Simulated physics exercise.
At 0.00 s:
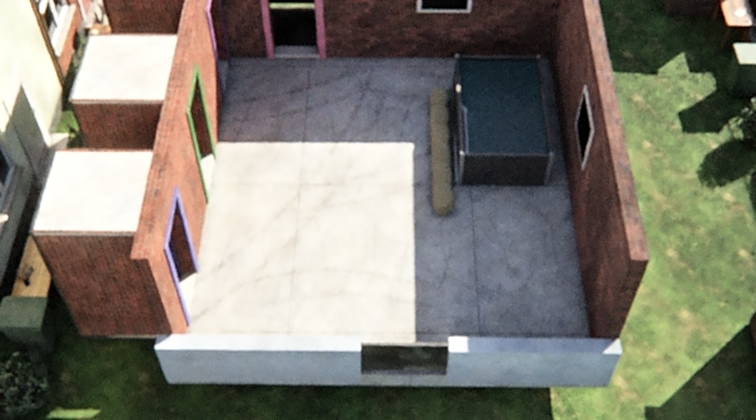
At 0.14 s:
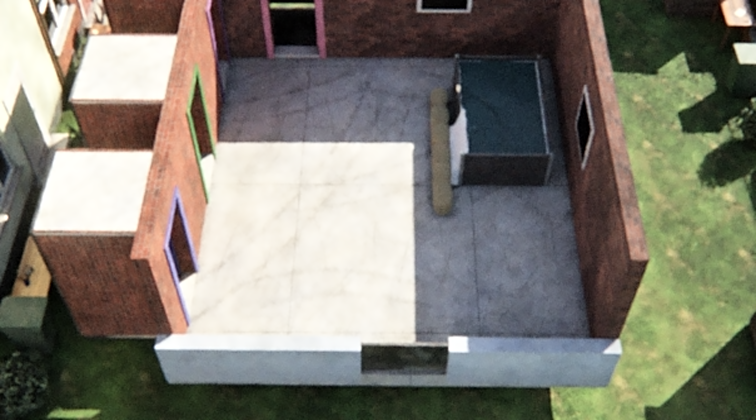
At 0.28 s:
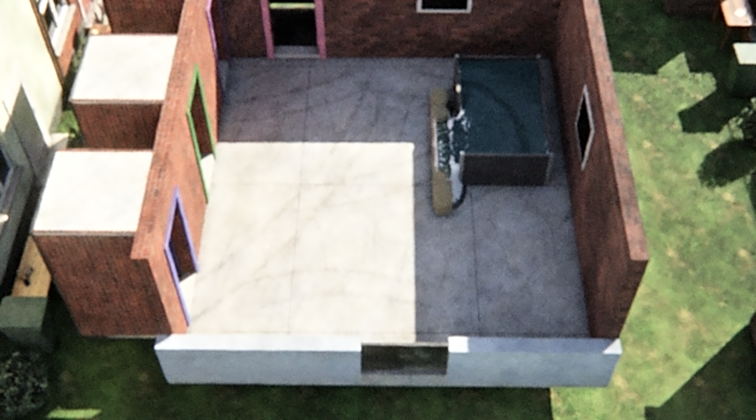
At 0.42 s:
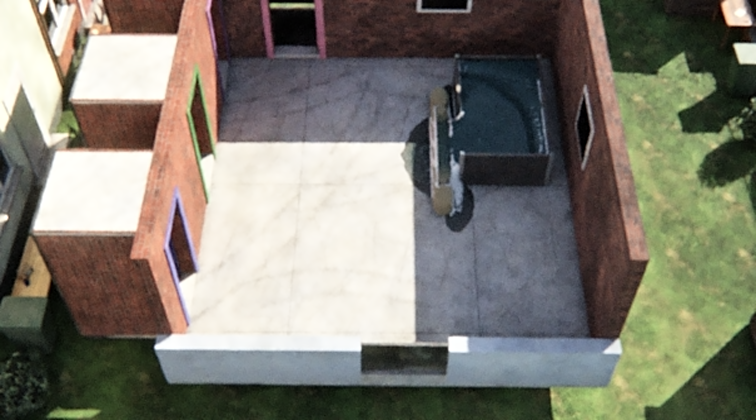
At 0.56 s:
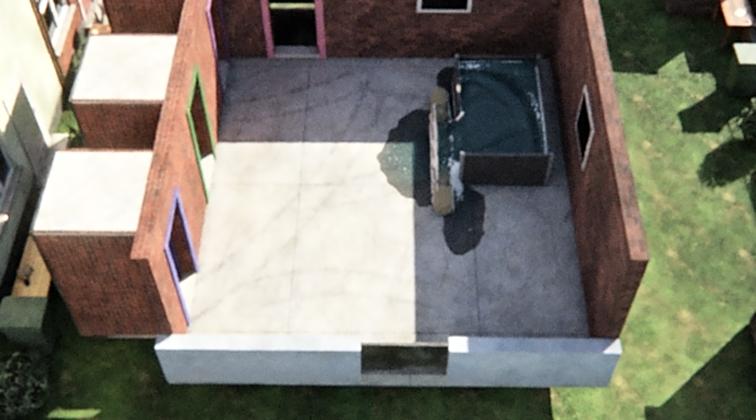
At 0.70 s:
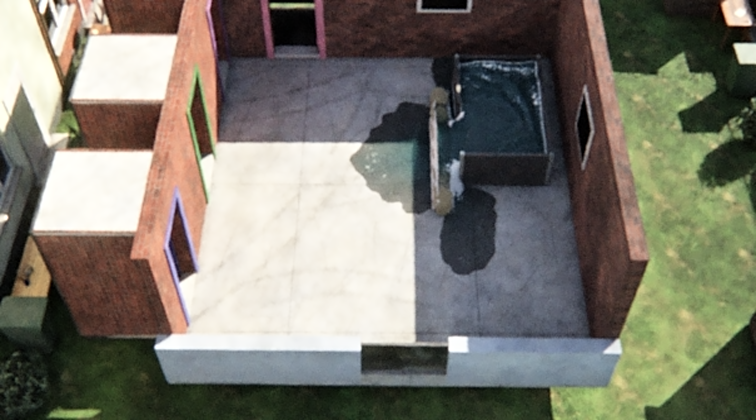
A brick-walled yard sat still with a dark water tank at the right, then the tank's left side gave way and water poured past the low sandbags, spreading dark patches leftward and toward the front.
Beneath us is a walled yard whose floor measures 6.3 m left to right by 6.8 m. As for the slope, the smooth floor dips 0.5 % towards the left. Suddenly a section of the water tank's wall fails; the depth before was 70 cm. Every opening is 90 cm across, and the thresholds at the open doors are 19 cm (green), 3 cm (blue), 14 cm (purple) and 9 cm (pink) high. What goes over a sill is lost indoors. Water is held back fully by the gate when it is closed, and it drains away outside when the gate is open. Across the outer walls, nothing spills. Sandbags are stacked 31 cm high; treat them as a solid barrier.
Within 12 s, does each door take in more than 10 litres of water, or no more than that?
Result: The green door never breaches the limit. The blue door breaches the limit. The purple door never breaches the limit. The pink door never breaches the limit.
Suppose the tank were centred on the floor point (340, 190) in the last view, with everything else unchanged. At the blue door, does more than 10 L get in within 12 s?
Lab note: Blue door, limit broken.
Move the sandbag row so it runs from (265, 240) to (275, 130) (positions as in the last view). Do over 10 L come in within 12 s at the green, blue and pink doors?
So green comes out low enough, blue comes out too high and pink comes out too high.
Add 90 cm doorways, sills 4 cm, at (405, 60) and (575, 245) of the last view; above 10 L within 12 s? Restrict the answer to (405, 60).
Well, for that spot the inflow stays higher than the mark.
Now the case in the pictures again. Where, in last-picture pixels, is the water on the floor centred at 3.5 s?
The water's centre is around (442, 151).
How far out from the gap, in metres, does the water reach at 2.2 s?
That works out near 4.6 m.
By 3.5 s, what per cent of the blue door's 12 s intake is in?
It comes to about 0 per cent.
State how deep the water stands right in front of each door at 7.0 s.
Door by door, in cm: Green reads 5, blue reads 3, purple reads 6, pink reads 6.
After 1.4 s water covers 30 % of the floor and is deepest (56 cm) near (456, 173); green door not reached, blue door not reached, purple door not reached, pink door not reached.
After 2.2 s water covers 60 % of the floor and is deepest (48 cm) near (455, 165); green door 10 cm at the sill, 0 L in, blue door not reached, purple door not reached, pink door not reached.
After 3.5 s water covers 65 % of the floor and is deepest (41 cm) near (456, 173); green door 8 cm at the sill, 0 L in, blue door 6 cm at the sill, 0 L in, purple door 7 cm at the sill, 0 L in, pink door 4 cm at the sill, 0 L in.
After 7.0 s water covers 75 % of the floor and is deepest (32 cm) near (455, 165); green door 5 cm at the sill, 0 L in, blue door 3 cm at the sill, 5 L in, purple door 6 cm at the sill, 1 L in, pink door 6 cm at the sill, 0 L in.
After 12.0 s water covers 95 % of the floor and is deepest (26 cm) near (456, 173); green door 4 cm at the sill, 0 L in, blue door 7 cm at the sill, 27 L in, purple door 5 cm at the sill, 2 L in, pink door 4 cm at the sill, 0 L in.
